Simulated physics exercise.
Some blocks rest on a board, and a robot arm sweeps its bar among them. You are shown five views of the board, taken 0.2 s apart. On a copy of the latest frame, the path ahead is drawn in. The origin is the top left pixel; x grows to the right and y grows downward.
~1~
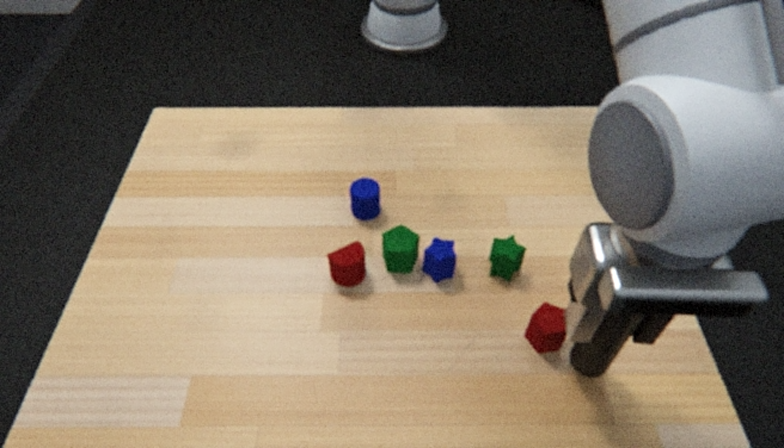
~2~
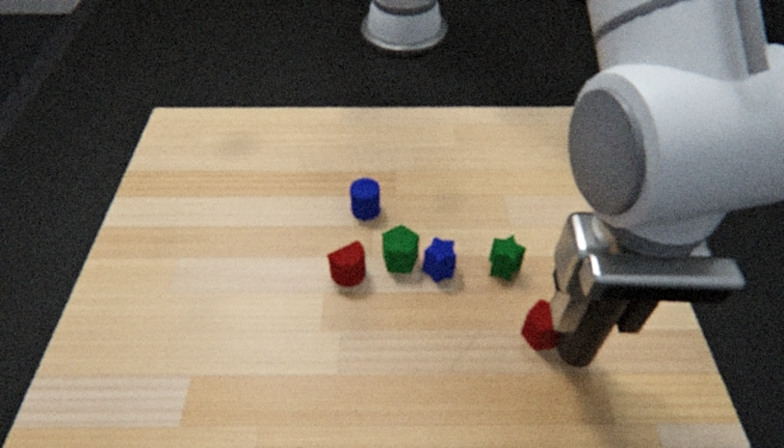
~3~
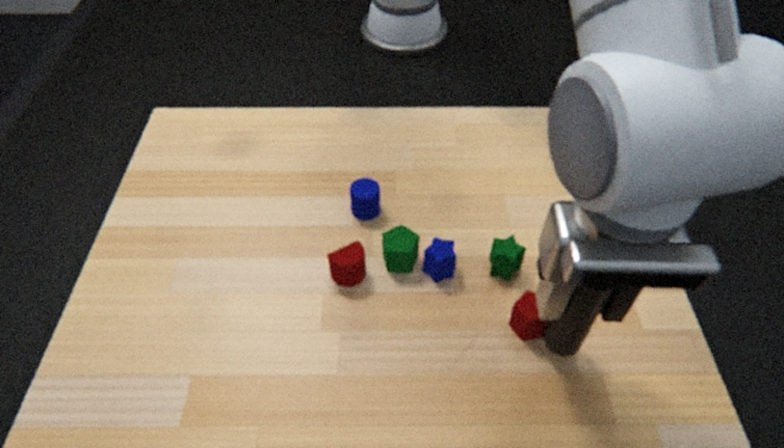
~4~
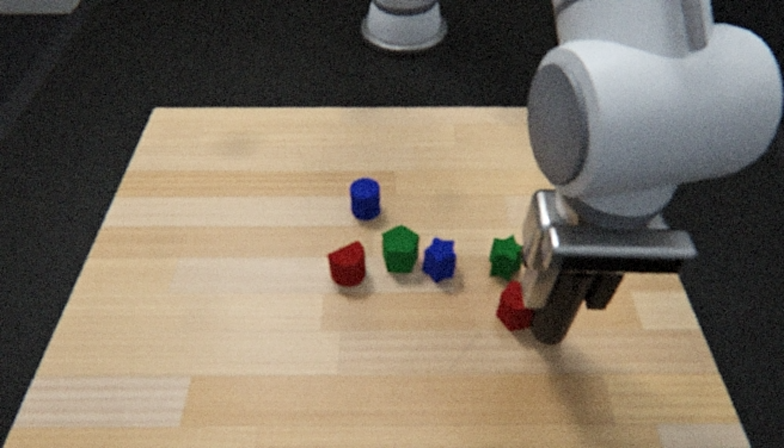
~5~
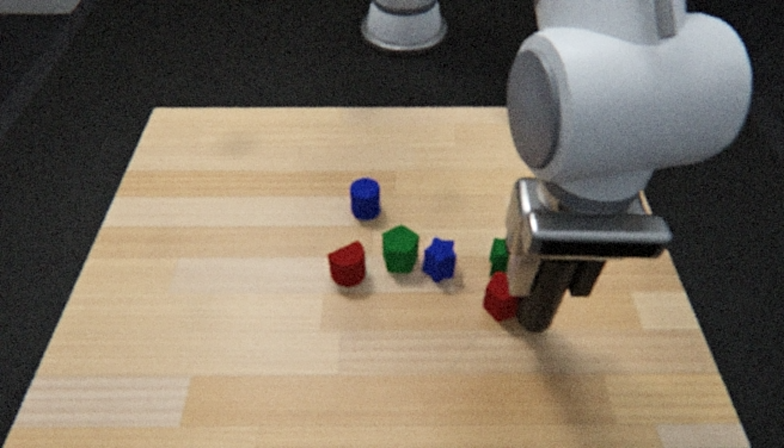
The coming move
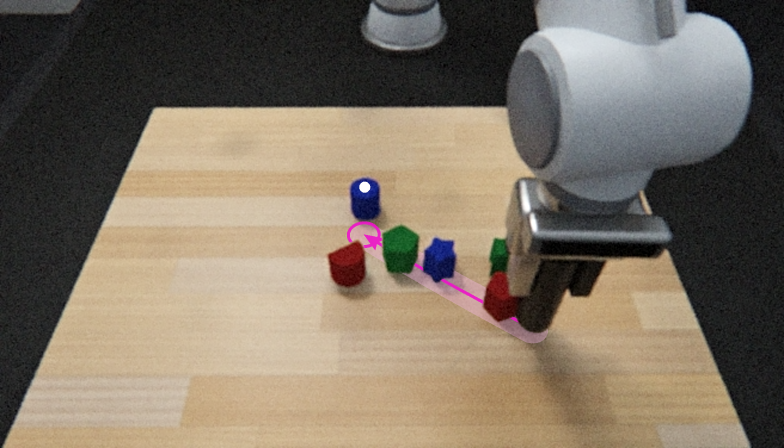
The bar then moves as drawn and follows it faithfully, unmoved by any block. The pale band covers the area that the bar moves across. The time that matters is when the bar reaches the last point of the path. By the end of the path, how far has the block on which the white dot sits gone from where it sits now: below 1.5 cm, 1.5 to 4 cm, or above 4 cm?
Travels under 1.5 cm.
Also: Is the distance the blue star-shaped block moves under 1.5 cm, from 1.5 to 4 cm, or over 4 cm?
The answer here is over 4 cm.
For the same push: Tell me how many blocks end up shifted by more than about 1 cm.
The number will come to 3 or more.
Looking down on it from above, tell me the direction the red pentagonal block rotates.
Twists clockwise.
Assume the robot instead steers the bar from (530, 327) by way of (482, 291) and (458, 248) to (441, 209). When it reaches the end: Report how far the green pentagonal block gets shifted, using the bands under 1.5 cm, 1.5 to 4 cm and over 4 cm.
It will fall in the middle band, 1.5 to 4 cm.
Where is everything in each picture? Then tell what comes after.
The first frame shows bar's lower end (588, 361); blue cylinder (365, 187); green pentagonal block (400, 238); blue star-shaped block (441, 248); red pentagonal block (552, 318).
The second frame shows bar (575, 352); red pentagonal block (548, 315).
The third frame shows bar (561, 341); red pentagonal block (535, 305).
The fourth frame shows bar (548, 330); red pentagonal block (521, 295).
The fifth frame shows bar (533, 319); blue cylinder (365, 187); green pentagonal block (400, 238); blue star-shaped block (441, 248); red pentagonal block (506, 285).
Drawn move, from (530, 327) to (364, 235); the dot is on the blue cylinder.
The first path, step by step. One third of the way, bar (470, 285); green pentagonal block (397, 237); blue star-shaped block (427, 233), turned 30° anticlockwise; red pentagonal block (452, 248), turned 30° clockwise.
Two thirds of the way, bar (414, 254); green pentagonal block (383, 231); blue star-shaped block (419, 212), turned 105° anticlockwise; red pentagonal block (441, 226).
At the end, bar (363, 225); blue cylinder still; green pentagonal block (330, 211), turned 30° anticlockwise; blue star-shaped block (419, 212), turned 105° anticlockwise; red pentagonal block (441, 226), turned 125° clockwise.
